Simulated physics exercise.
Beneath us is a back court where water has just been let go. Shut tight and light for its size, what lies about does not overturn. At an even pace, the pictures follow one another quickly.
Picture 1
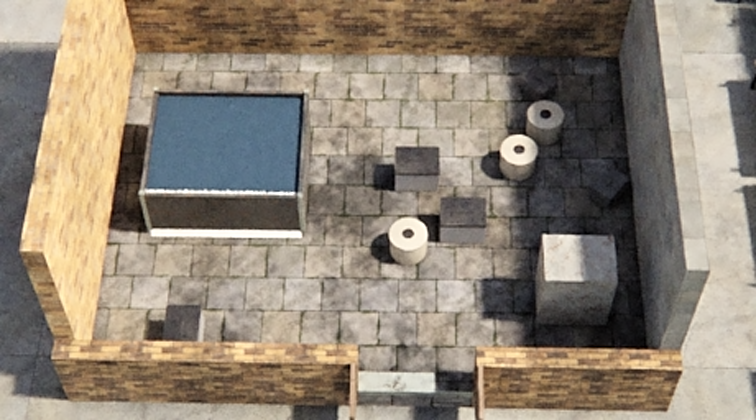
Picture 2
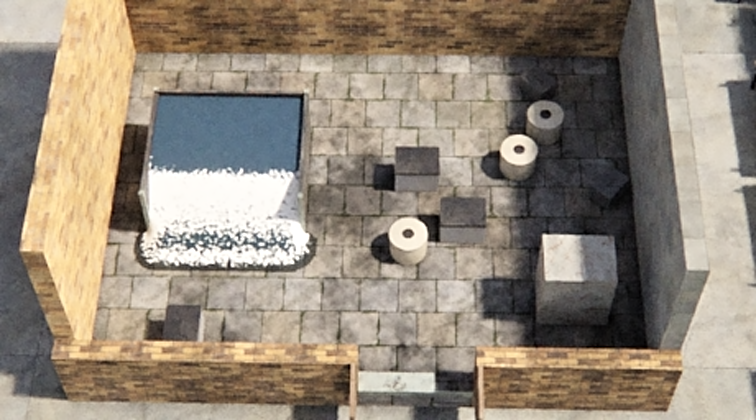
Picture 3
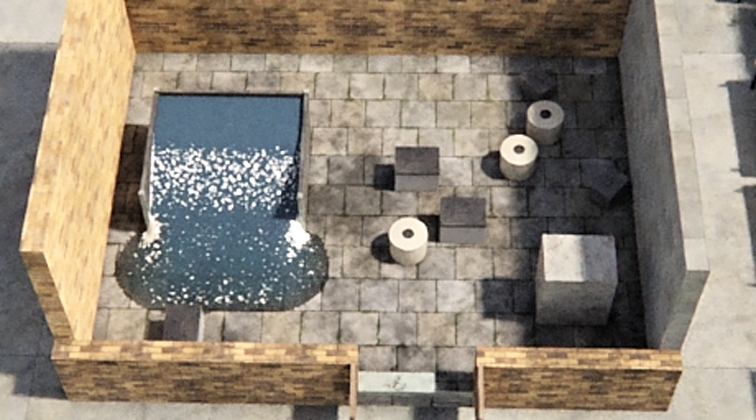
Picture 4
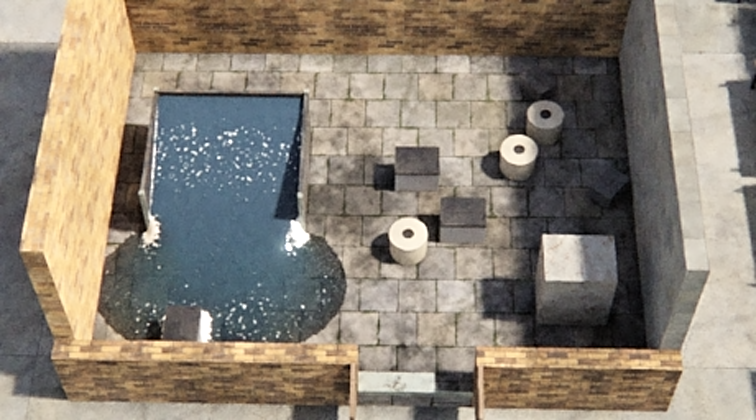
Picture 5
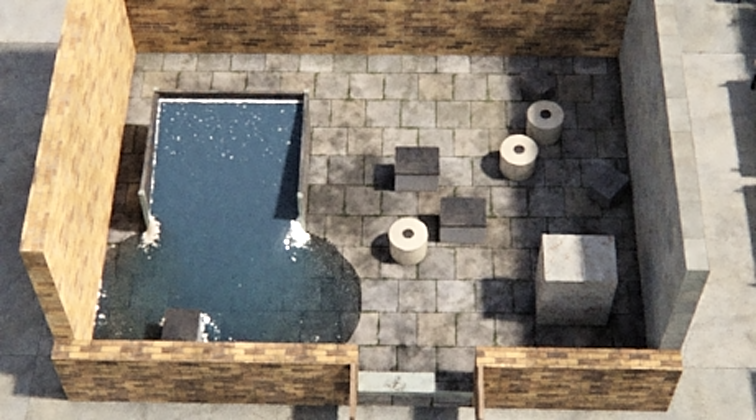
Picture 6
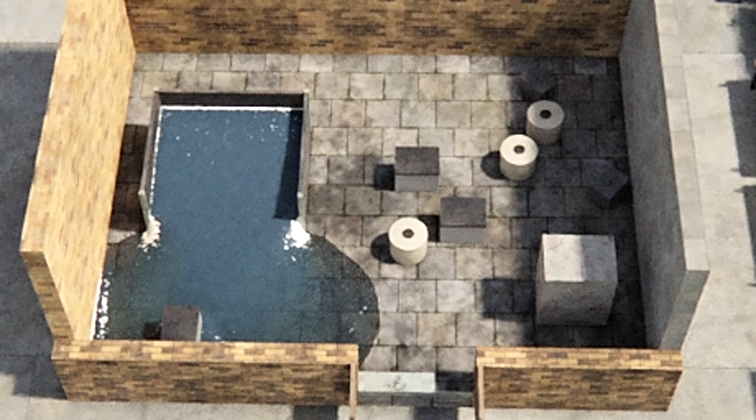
At first, blue water stands in a block at the left of a walled, paved court. It collapses forward in white froth, then spreads as a dark pool around a small box to the front wall and creeps rightward, while the box barely shifts and the other blocks and round tubs stay still.
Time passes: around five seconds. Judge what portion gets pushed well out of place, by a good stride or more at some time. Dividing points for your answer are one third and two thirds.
Answer: A share between one and two thirds.
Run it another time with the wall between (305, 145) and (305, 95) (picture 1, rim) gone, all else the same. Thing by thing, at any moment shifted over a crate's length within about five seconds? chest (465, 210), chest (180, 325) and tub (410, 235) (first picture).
Here's my take, in sequence: Dislodged that far, fails to go that far, and fails to go that far.
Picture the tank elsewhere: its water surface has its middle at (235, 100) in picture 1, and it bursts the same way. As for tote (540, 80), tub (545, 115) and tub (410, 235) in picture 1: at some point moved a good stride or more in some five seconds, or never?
Taking them in order, fell short, fell short, went past that.
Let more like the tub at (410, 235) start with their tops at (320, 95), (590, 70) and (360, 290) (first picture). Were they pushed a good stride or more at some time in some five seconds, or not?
Result by item: Stays where it is / stays where it is / gets dislodged.
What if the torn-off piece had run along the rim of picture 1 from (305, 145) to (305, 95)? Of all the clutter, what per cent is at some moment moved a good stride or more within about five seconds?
By my reckoning, around 80 percent.
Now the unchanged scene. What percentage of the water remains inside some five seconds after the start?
I make it 92 per cent.
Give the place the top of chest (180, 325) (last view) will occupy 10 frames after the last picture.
It should be at roughly (146, 308).
A moment on, 0 of 8 are well off their spots; 1 afloat.
Next, 0 of 8 are well off their spots; 1 afloat.
Later, 2 of 8 are well off their spots; 1 afloat.
In the end, 5 of 8 are well off their spots, and 5 have been at some point; 2 afloat.
